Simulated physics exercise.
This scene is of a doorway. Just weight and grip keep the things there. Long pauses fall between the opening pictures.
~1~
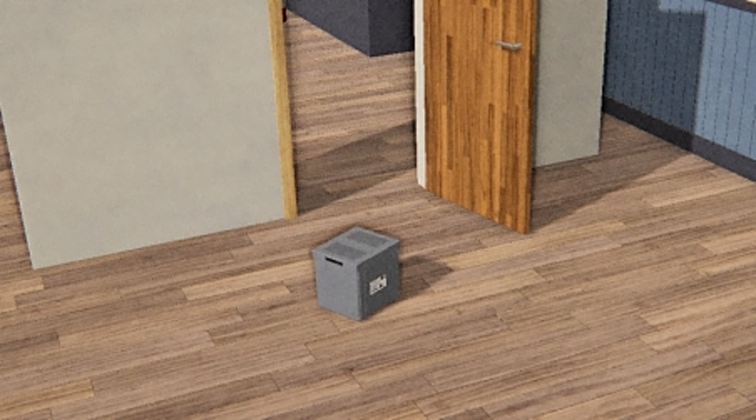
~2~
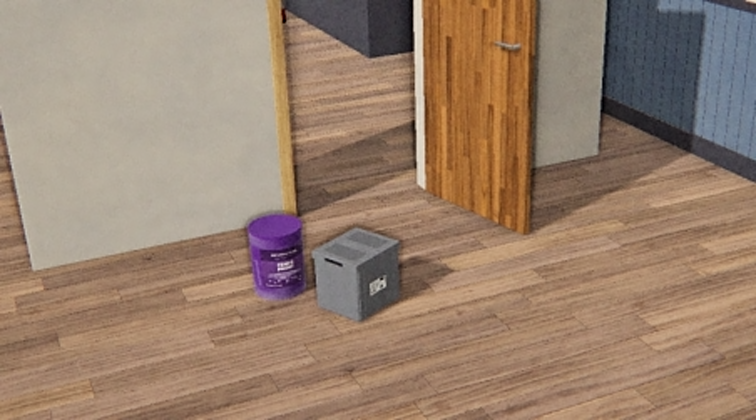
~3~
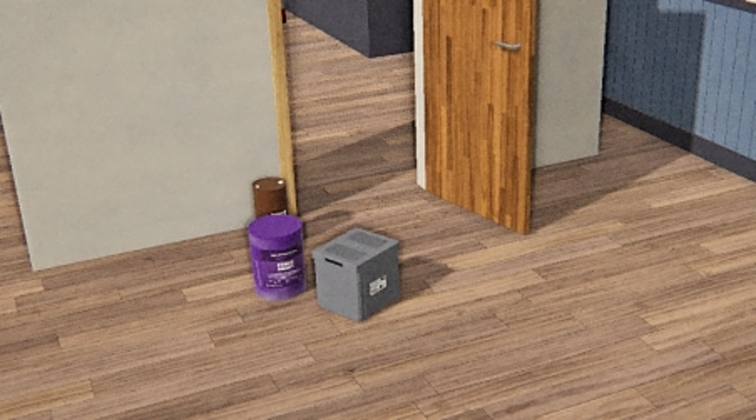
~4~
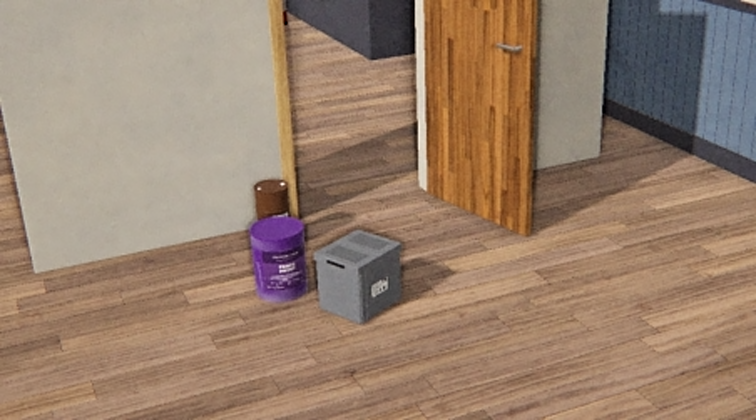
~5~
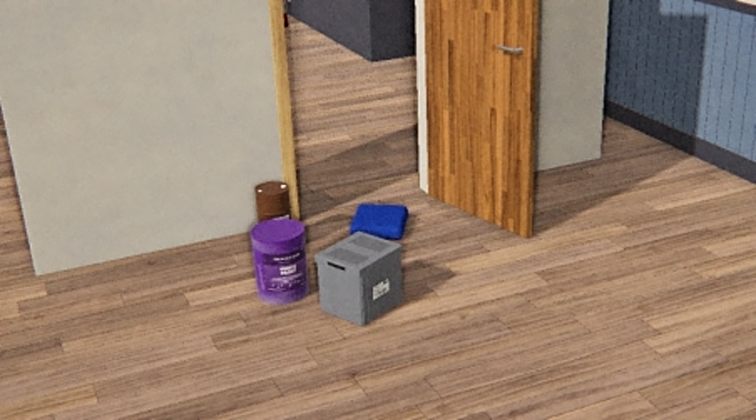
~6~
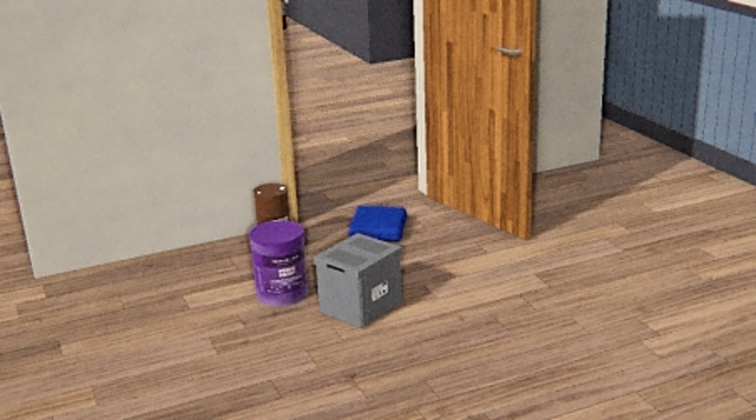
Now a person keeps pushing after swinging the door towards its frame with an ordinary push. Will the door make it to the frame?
So the door meets the frame after all.
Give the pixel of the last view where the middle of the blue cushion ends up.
It ends up near (317, 194).
Then, 0.90 s on from there, open by 68°.
Then, 1.40 s on from there, open by 33°; blue cushion shifted a little near (355, 218).
Then, 1.60 s on from there, open by 19°; blue cushion shifted about its own width near (338, 211).
Then, 1.90 s on from there, open by 0°; blue cushion shifted about its own width near (321, 199).
In the end, open by 0°; moved from the start, blue cushion; the other 3 unmoved. At the end, from the last picture's camera, blue cushion near (317, 194).
